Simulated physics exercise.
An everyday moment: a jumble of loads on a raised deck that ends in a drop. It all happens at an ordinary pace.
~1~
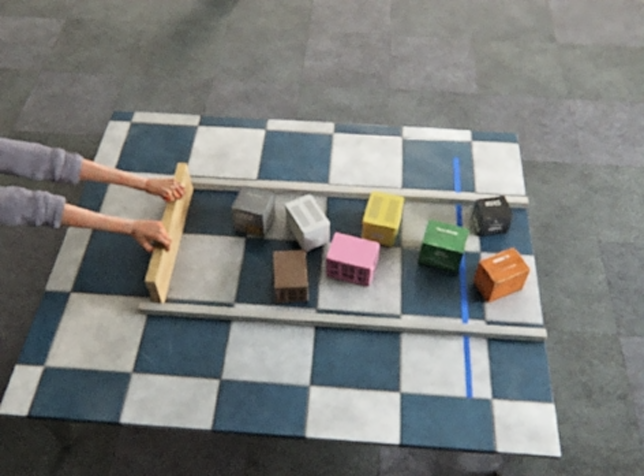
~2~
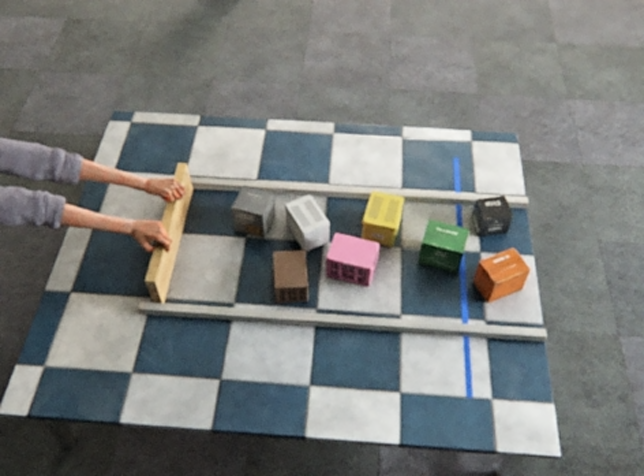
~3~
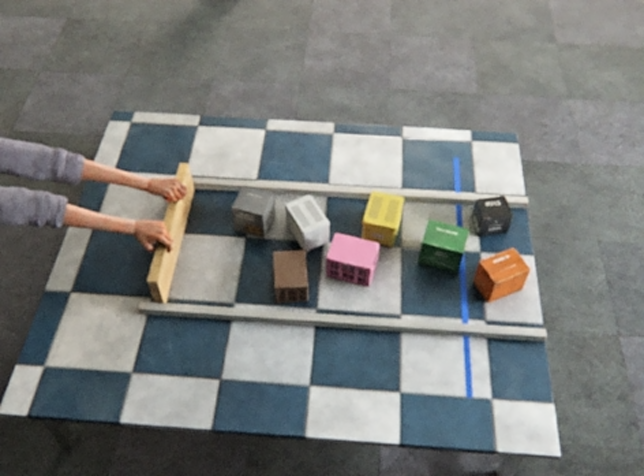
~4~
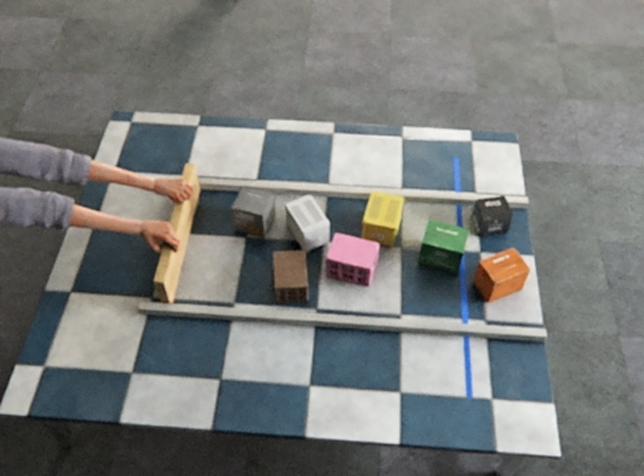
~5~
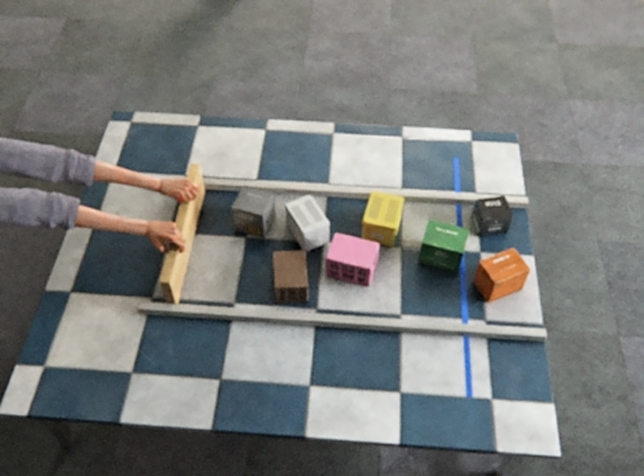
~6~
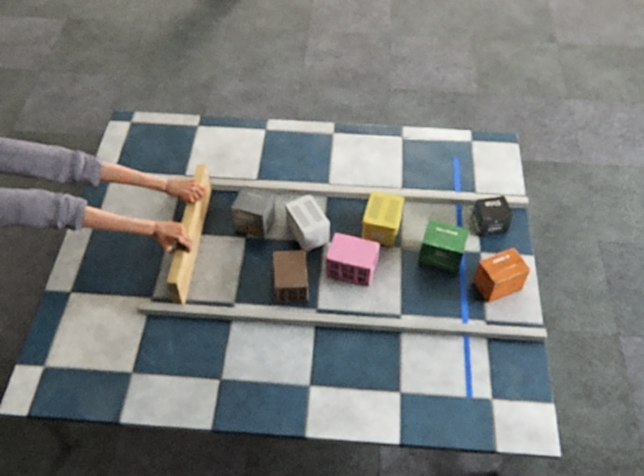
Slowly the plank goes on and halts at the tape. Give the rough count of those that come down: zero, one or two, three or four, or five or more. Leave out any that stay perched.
As it turns out, the number that fall off is three or four.
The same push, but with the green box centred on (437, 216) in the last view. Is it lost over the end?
The green box is lost.
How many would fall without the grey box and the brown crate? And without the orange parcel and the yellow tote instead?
The counts: 1 and 2.
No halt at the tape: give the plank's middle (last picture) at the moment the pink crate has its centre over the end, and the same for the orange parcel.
Its middle is around (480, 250) and around (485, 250).
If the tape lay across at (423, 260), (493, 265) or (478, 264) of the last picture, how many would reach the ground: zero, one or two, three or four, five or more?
Taking them in turn, one to two; five or more; three or four.
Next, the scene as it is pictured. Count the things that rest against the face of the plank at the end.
It touches 2.
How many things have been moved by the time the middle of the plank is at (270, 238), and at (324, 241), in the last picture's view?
First 2, then 5.
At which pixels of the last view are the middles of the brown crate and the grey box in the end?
About (482, 291), and the other about (479, 222).
Soon after, none off yet; orange parcel at rest near (501, 276); black box at rest near (492, 216); green box at rest near (444, 246).
By the end, the number that fall off is three or four; fallen, yellow tote, green box and black box.
